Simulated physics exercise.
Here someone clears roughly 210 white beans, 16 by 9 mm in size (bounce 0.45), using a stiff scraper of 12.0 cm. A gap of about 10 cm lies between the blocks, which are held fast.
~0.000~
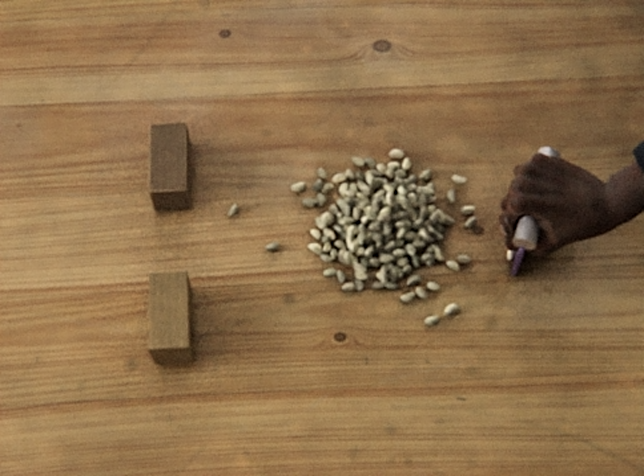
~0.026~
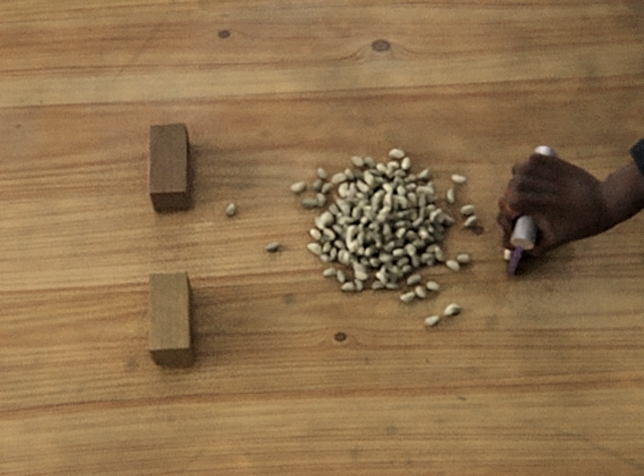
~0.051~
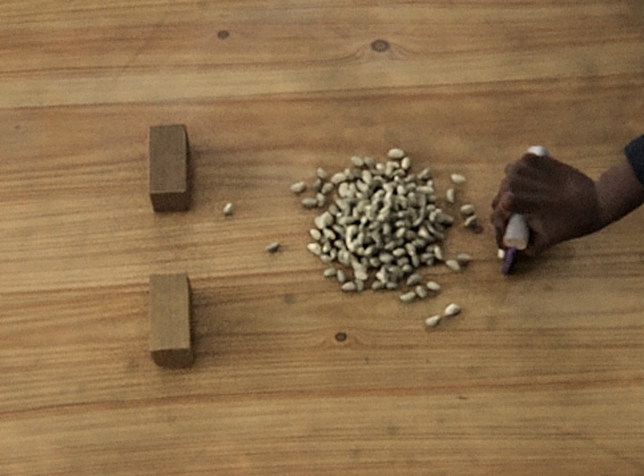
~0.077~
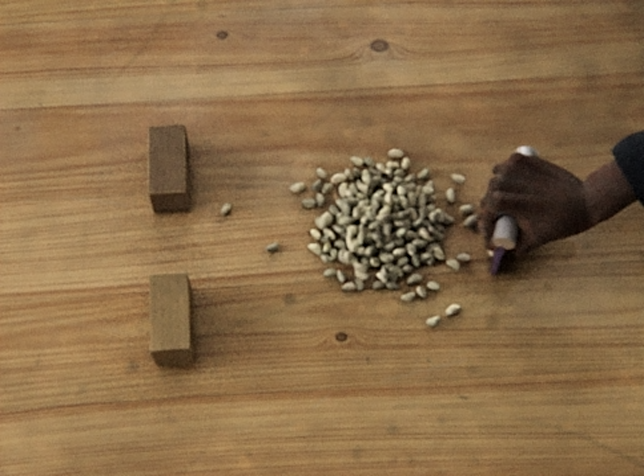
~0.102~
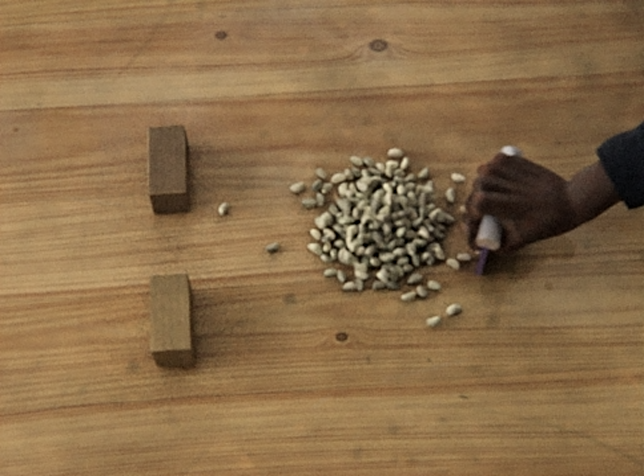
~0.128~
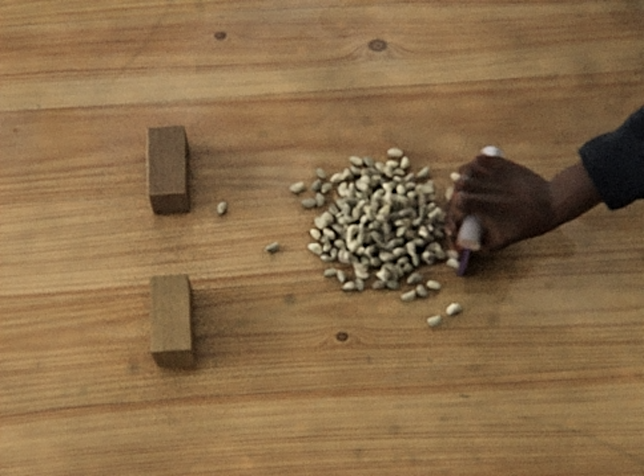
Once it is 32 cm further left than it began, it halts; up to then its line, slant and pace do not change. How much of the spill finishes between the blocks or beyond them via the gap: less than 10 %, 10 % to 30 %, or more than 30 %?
I expect some but not lots to get into the gap.
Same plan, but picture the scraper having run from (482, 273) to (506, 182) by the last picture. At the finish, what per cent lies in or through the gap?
0 %.
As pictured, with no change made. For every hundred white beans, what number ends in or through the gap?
Estimate: Around 20 per cent.
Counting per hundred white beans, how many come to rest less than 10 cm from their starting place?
About 25 %.
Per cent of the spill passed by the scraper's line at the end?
35 %.
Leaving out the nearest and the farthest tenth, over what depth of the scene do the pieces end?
It covers around 22 cm.
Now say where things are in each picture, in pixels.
Scraper from (521, 253) to (546, 163); moved 0.0 cm; pieces shifted so far, 0; middle of the spill at (385, 219); block at (168, 309); block at (168, 157), in the first frame.
Scraper from (519, 252) to (543, 162); moved 0.3 cm; pieces shifted so far, 0; middle of the spill at (385, 219), in the second frame.
Scraper from (512, 252) to (536, 162); moved 1.0 cm; pieces shifted so far, 2; middle of the spill at (385, 219), in the third frame.
Scraper from (500, 252) to (525, 162); moved 2.2 cm; pieces shifted so far, 3; middle of the spill at (385, 219), in the fourth frame.
Scraper from (485, 252) to (509, 162); moved 3.9 cm; pieces shifted so far, 5; middle of the spill at (385, 218), in the fifth frame.
Scraper from (466, 253) to (491, 163); moved 5.8 cm; pieces shifted so far, 8; middle of the spill at (385, 218); block at (170, 312); block at (166, 159). Its speed is about 0.75 m/s, in the sixth frame.
After 0.34 s, scraper 22 cm from its start, spill 20 cm wide; round the far block 5 %, held up before the blocks 95 %.
After 0.55 s, scraper 32 cm from its start, spill 25 cm wide; in or through the gap 10 %, round the far block 10 %, held up before the blocks 75 %.
After 0.73 s, scraper 32 cm from its start, spill 26 cm wide; in or through the gap 20 %, round the far block 15 %, held up before the blocks 70 %.
At rest (1.8 s), in or through the gap 20 %, round the near block 0 %, round the far block 15 %, held up before the blocks 70 %.
